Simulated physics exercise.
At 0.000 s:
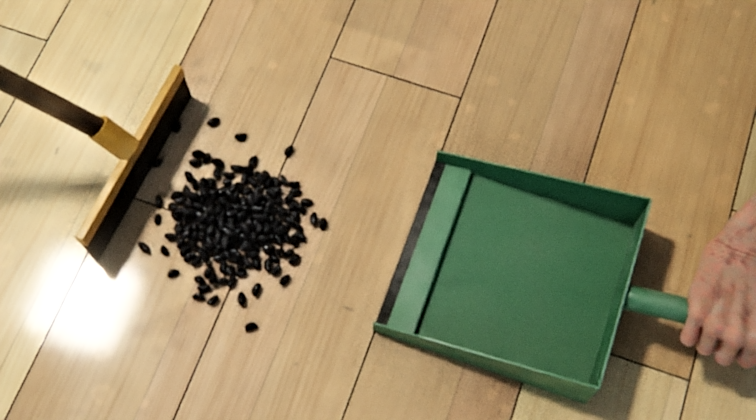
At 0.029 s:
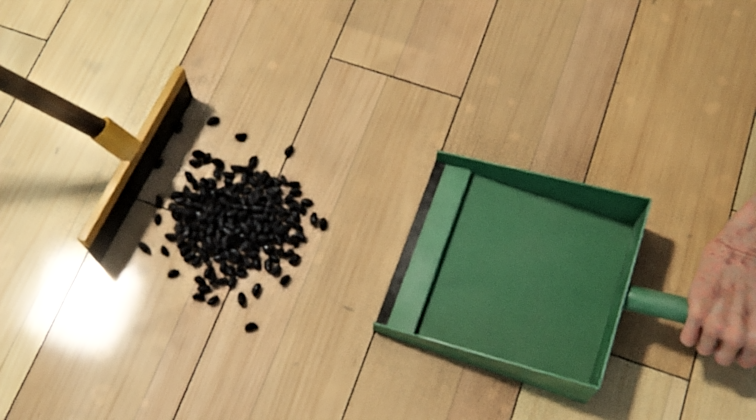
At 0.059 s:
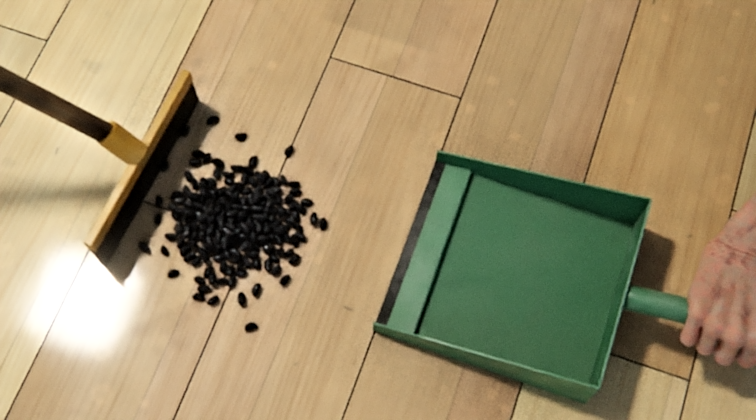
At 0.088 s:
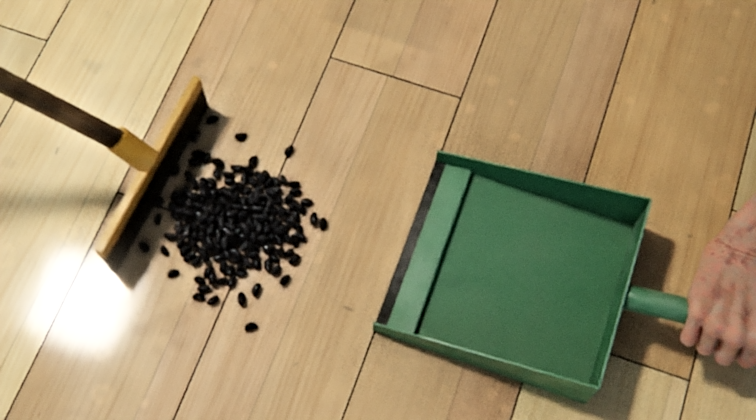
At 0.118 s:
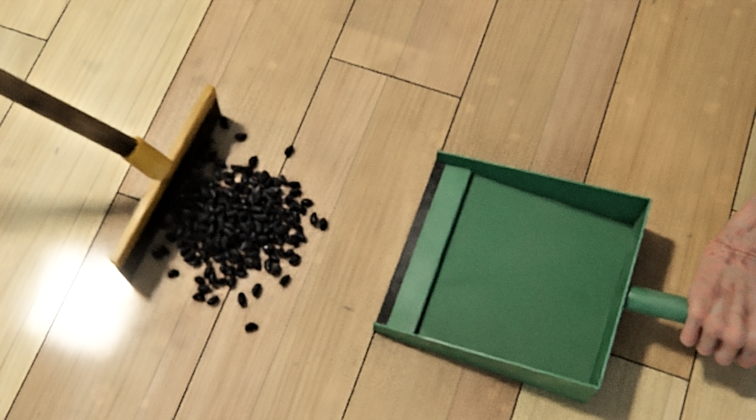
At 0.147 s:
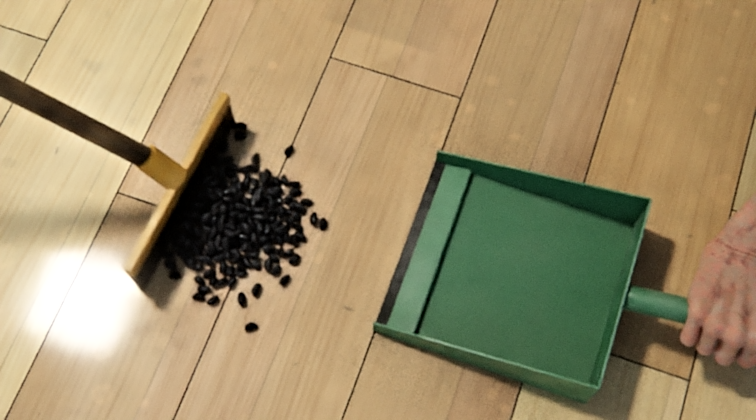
Green dustpan held still by a hand at right while a yellow-framed squeegee slides rightward, pressing into scattered black beans.
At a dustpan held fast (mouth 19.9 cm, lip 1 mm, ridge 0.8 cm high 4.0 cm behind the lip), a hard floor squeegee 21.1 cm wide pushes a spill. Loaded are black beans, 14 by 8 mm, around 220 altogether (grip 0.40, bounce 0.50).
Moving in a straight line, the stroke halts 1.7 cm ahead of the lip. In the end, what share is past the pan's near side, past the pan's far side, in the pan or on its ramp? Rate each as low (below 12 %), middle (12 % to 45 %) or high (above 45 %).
Near side - middle, far side - low, pan - middle.
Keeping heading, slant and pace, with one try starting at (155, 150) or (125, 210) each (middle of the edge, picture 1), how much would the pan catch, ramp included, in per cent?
Roughly 40 % and 30 %.
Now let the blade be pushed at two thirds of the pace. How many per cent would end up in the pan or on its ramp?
Then about 35 per cent.
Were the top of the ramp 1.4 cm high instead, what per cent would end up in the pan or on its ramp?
I'd guess close to 35 per cent.
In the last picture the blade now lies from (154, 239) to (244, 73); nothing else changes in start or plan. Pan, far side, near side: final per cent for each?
Pan 30 % / far 5 % / near 20 %.
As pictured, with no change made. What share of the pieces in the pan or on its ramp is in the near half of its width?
Share: Approx. 80 %.
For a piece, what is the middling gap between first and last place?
It comes to some 22 cm.
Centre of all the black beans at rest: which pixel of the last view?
When it all comes to rest, the middle is near (400, 313).
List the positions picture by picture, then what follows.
Blade from (84, 240) to (179, 74), moved 0.0 cm, 0 of the pieces shifted so far; middle of the pieces at (235, 223); pan at (525, 283), in the first frame.
Blade from (86, 241) to (181, 75), moved 0.3 cm, 0 of the pieces shifted so far; middle of the pieces at (235, 223), in the second frame.
Blade from (92, 245) to (187, 79), moved 1.1 cm, 2 of the pieces shifted so far; middle of the pieces at (235, 223), in the third frame.
Blade from (103, 252) to (197, 85), moved 2.4 cm, 2 of the pieces shifted so far; middle of the pieces at (235, 223), in the fourth frame.
Blade from (117, 261) to (211, 93), moved 4.2 cm, 19 of the pieces shifted so far; middle of the pieces at (235, 223), in the fifth frame.
Blade from (132, 271) to (225, 101), moved 6.0 cm, 89 of the pieces shifted so far; middle of the pieces at (237, 224); pan at (525, 283). Its pace works out near 0.62 m/s, heading 13 degrees towards the viewer's side, in the sixth frame.
After 0.32 s, middle of the blade 13 cm from the lip; 0 % over the lip, far side 0 %, near side 20 %.
After 0.44 s, middle of the blade 5 cm from the lip; 5 % over the lip, far side 0 %, near side 30 %.
After 0.69 s, middle of the blade 2 cm from the lip; 40 % over the lip, far side 5 %, near side 35 %.
By 2.4 s all is still; near side 35 %, far side 5 %, pan 40 %, in front of the lip or behind the blade 25 %.
